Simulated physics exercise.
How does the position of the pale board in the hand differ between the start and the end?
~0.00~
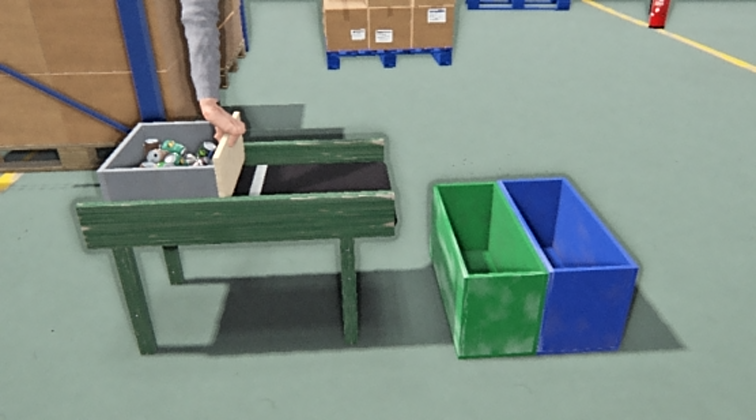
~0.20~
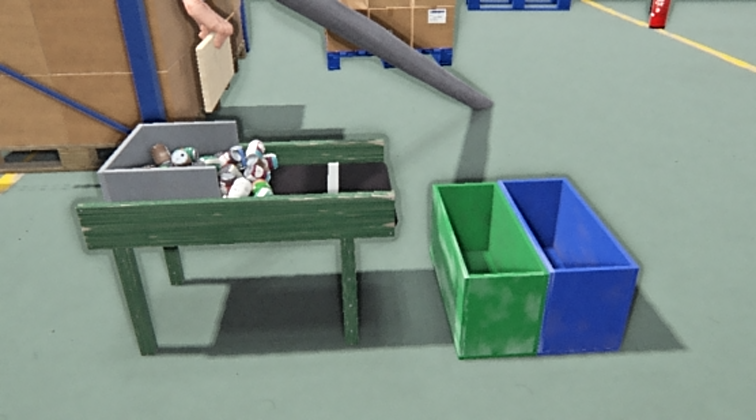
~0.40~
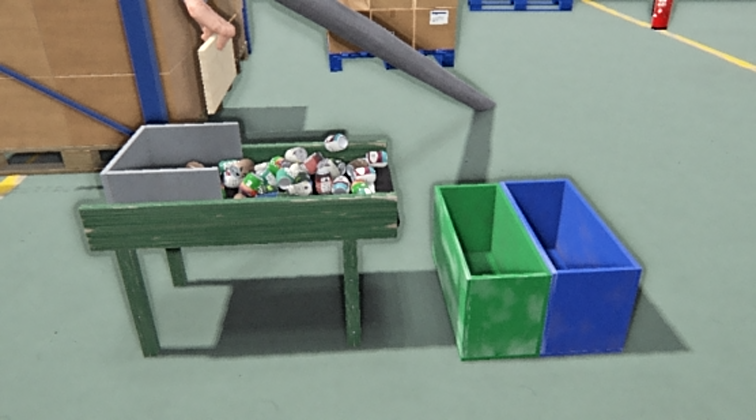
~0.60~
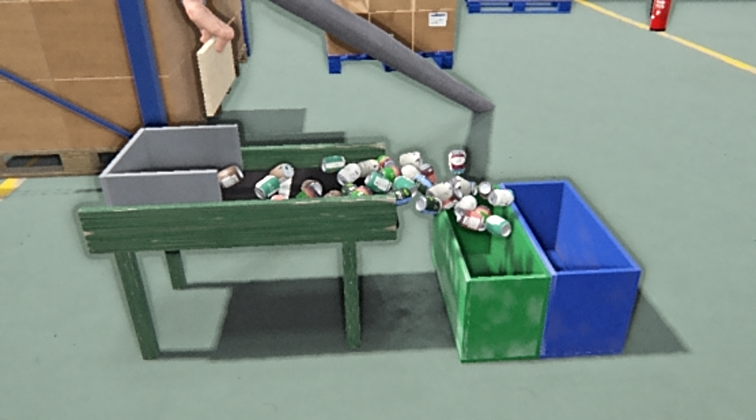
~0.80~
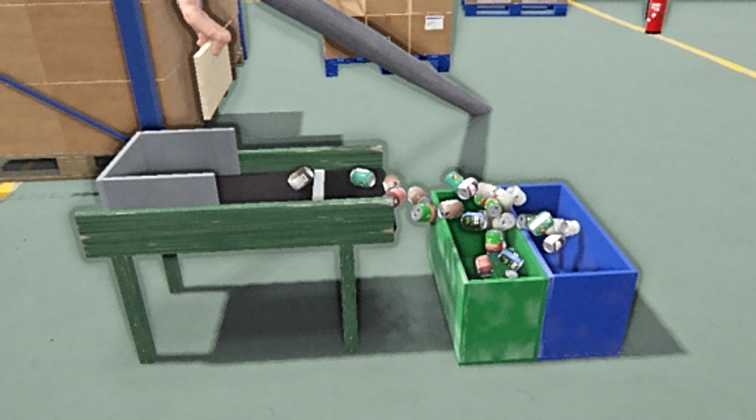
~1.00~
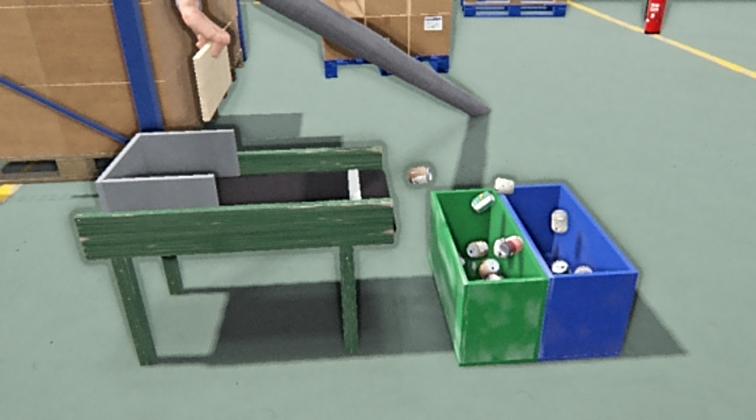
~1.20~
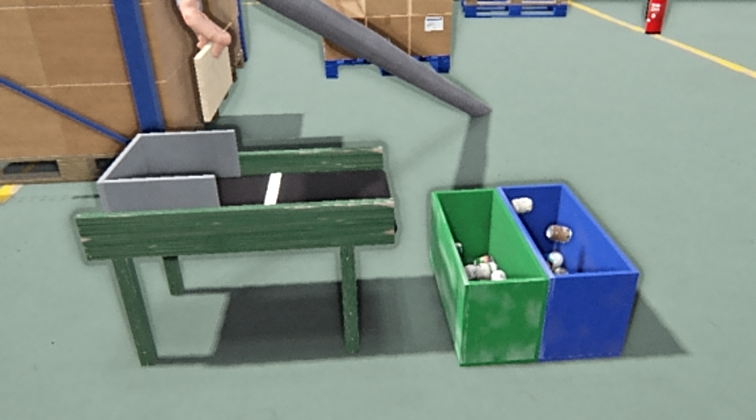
At the start the board stands at the open right end of the grey pen, closing it off. By the end the hand is holding it up in the air above the pen, slightly further left than before.
